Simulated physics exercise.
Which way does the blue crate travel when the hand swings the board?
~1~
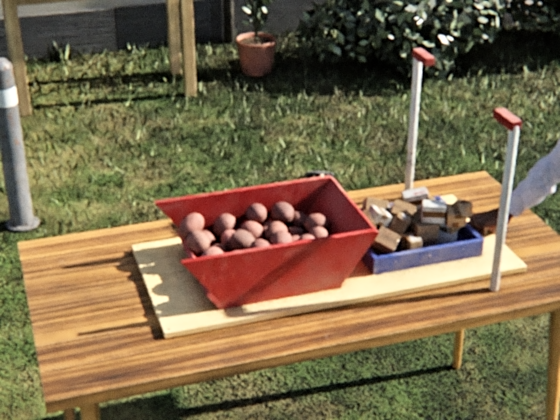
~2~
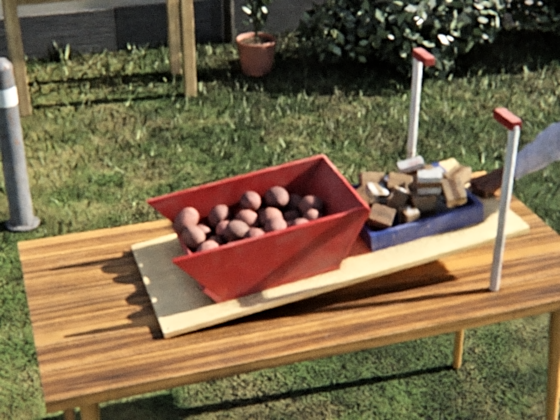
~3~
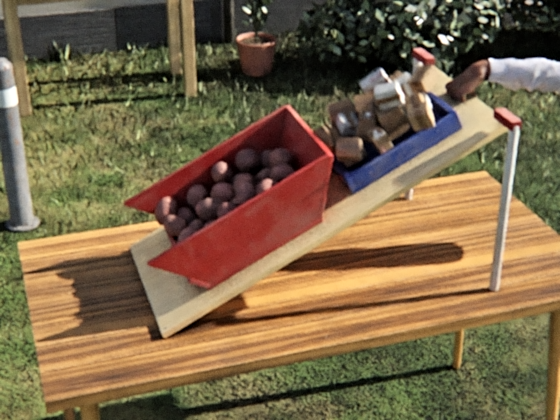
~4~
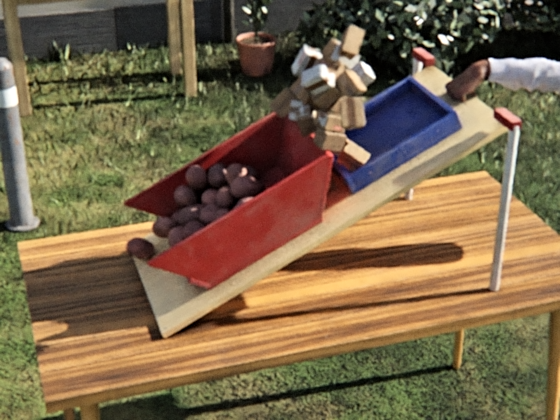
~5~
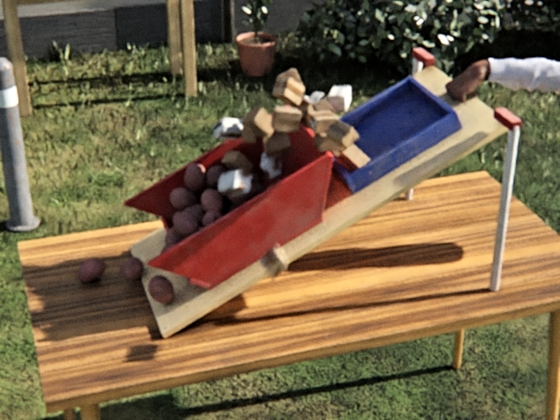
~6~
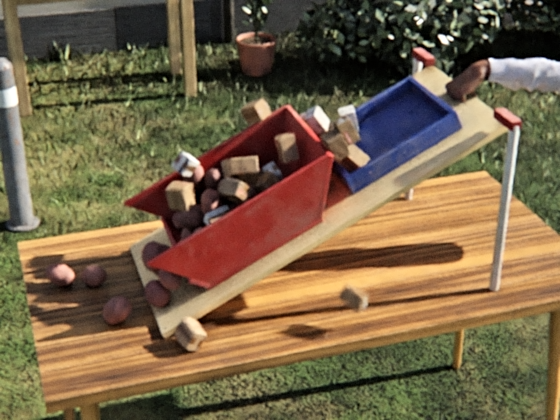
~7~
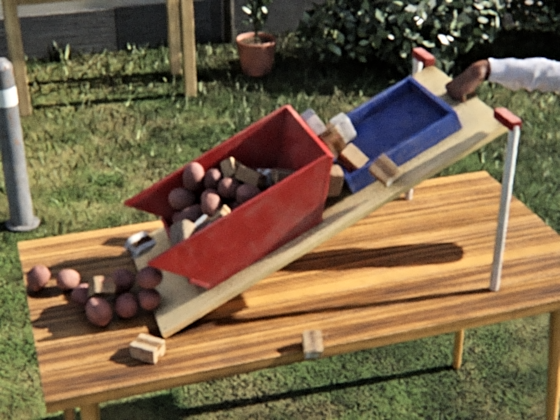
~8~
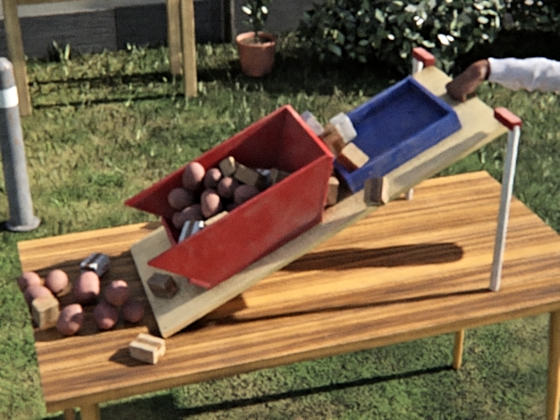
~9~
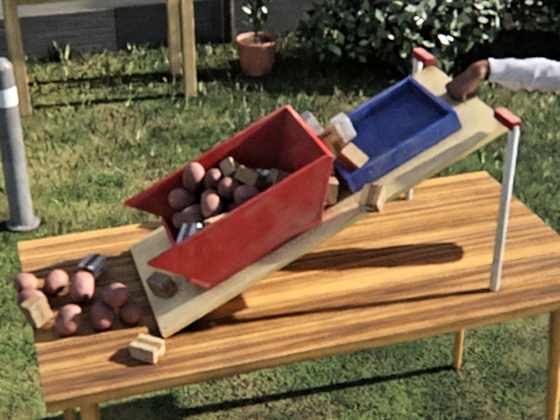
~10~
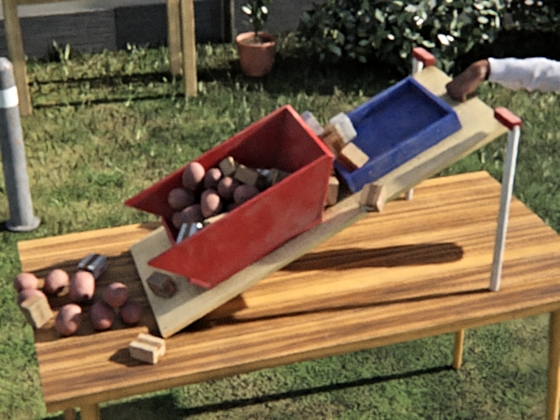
The blue crate moves up, carried by the rising right-hand part of the board.
